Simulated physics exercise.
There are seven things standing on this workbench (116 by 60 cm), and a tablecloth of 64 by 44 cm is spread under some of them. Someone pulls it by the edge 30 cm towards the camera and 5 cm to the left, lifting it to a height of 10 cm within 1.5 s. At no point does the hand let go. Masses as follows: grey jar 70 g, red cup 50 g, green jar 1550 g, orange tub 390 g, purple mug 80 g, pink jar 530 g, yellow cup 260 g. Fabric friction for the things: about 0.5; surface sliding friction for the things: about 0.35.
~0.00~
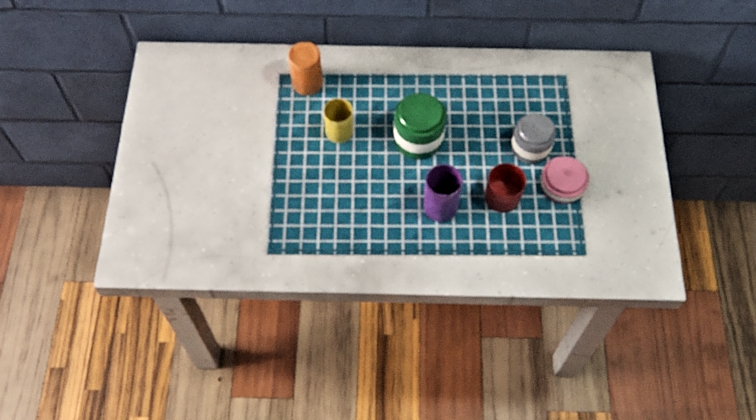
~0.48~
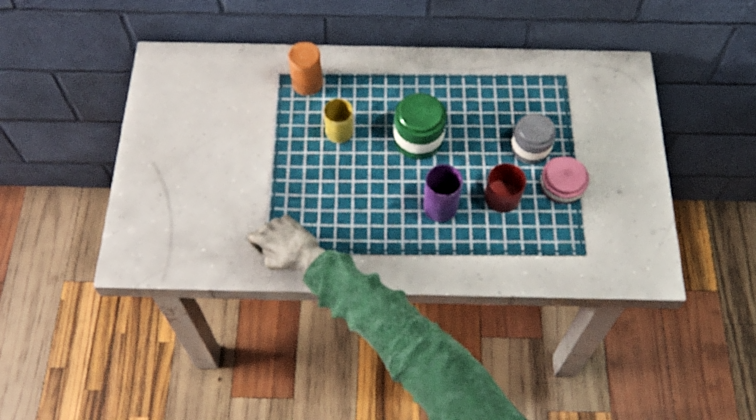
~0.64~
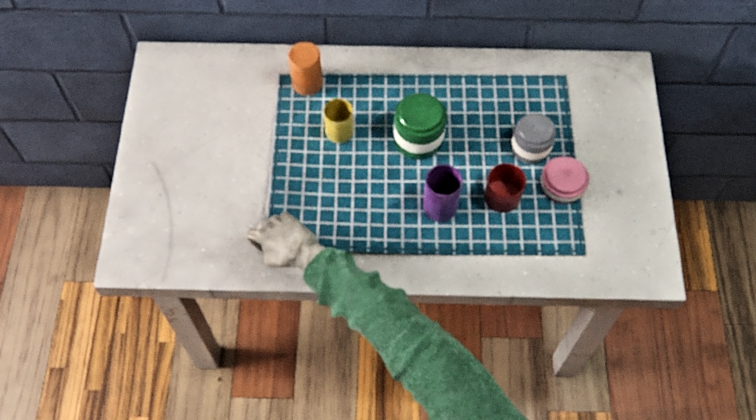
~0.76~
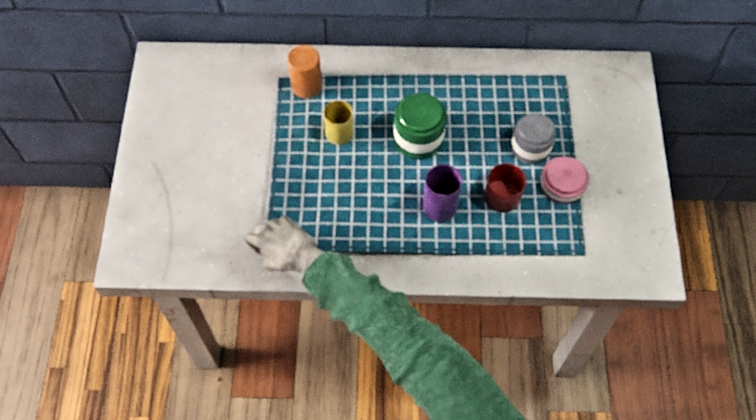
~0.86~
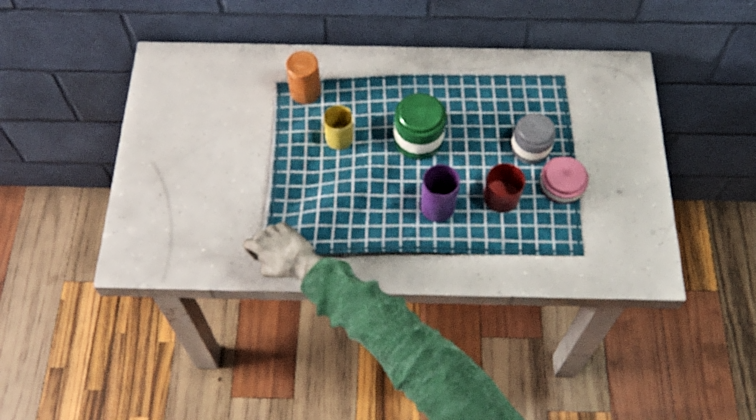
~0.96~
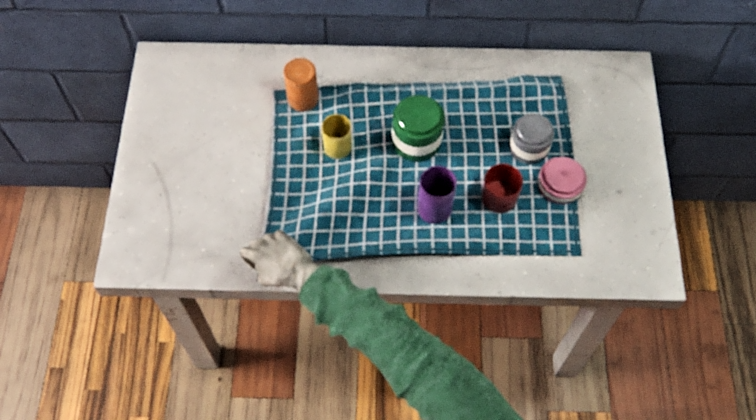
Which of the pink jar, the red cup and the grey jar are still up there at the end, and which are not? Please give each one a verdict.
At the end, the pink jar is still up there, the red cup is still up there, the grey jar is still up there.
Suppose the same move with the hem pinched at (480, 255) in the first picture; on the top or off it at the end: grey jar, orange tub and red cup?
Afterwards grey jar comes off, orange tub is still on top and red cup comes off.
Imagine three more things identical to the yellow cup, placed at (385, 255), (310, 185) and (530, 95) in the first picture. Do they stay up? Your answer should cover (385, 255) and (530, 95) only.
The first one tips off, and the other survives on top.
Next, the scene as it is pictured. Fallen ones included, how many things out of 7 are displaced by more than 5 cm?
Count recorded: 7.
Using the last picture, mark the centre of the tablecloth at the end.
Close to (353, 250) in pixels.
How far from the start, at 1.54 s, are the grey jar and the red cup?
Grey jar: 15 cm; red cup: 10 cm.
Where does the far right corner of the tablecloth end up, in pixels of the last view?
About (453, 117).
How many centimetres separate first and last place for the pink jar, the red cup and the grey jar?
Pink jar 20 cm, red cup 25 cm, grey jar 25 cm.
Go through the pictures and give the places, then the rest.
In the first picture, pink jar (567, 173); red cup (507, 180); grey jar (537, 127); tablecloth corners (266, 254) (278, 73) (566, 74) (586, 255).
In the second picture, tablecloth corners (278, 73) (566, 74); grip (265, 251).
In the third picture, tablecloth corners (278, 74) (566, 74); grip (264, 248).
In the fourth picture, orange tub (304, 57); tablecloth corners (277, 77) (565, 74); grip (263, 252).
In the fifth picture, purple mug (441, 180); yellow cup (338, 117); orange tub (302, 63); tablecloth corners (275, 82) (564, 74); grip (261, 258).
In the sixth picture, pink jar (565, 174); red cup (504, 180); grey jar (535, 128); tablecloth corners (272, 90) (560, 75) (581, 256); grip (258, 266).
At 1.3 s, 95 % of the tablecloth is still over the top; grey jar 7 cm off its start, red cup 6 cm off its start, pink jar 5 cm off its start.
At 1.5 s, 90 % of the tablecloth is still over the top; grey jar 13 cm off its start, red cup 12 cm off its start, pink jar 11 cm off its start.
At 1.8 s, 75 % of the tablecloth is still over the top; grey jar 20 cm off its start at (459, 177), red cup 19 cm off its start at (445, 242), pink jar 17 cm off its start at (502, 214).
At 2.1 s, 70 % of the tablecloth is still over the top; grey jar 22 cm off its start, red cup 21 cm off its start, pink jar 19 cm off its start.
At 3.7 s, 70 % of the tablecloth is still over the top; grey jar 23 cm off its start at (450, 186), red cup 23 cm off its start at (436, 259), pink jar 19 cm off its start at (494, 221), orange tub over the edge.
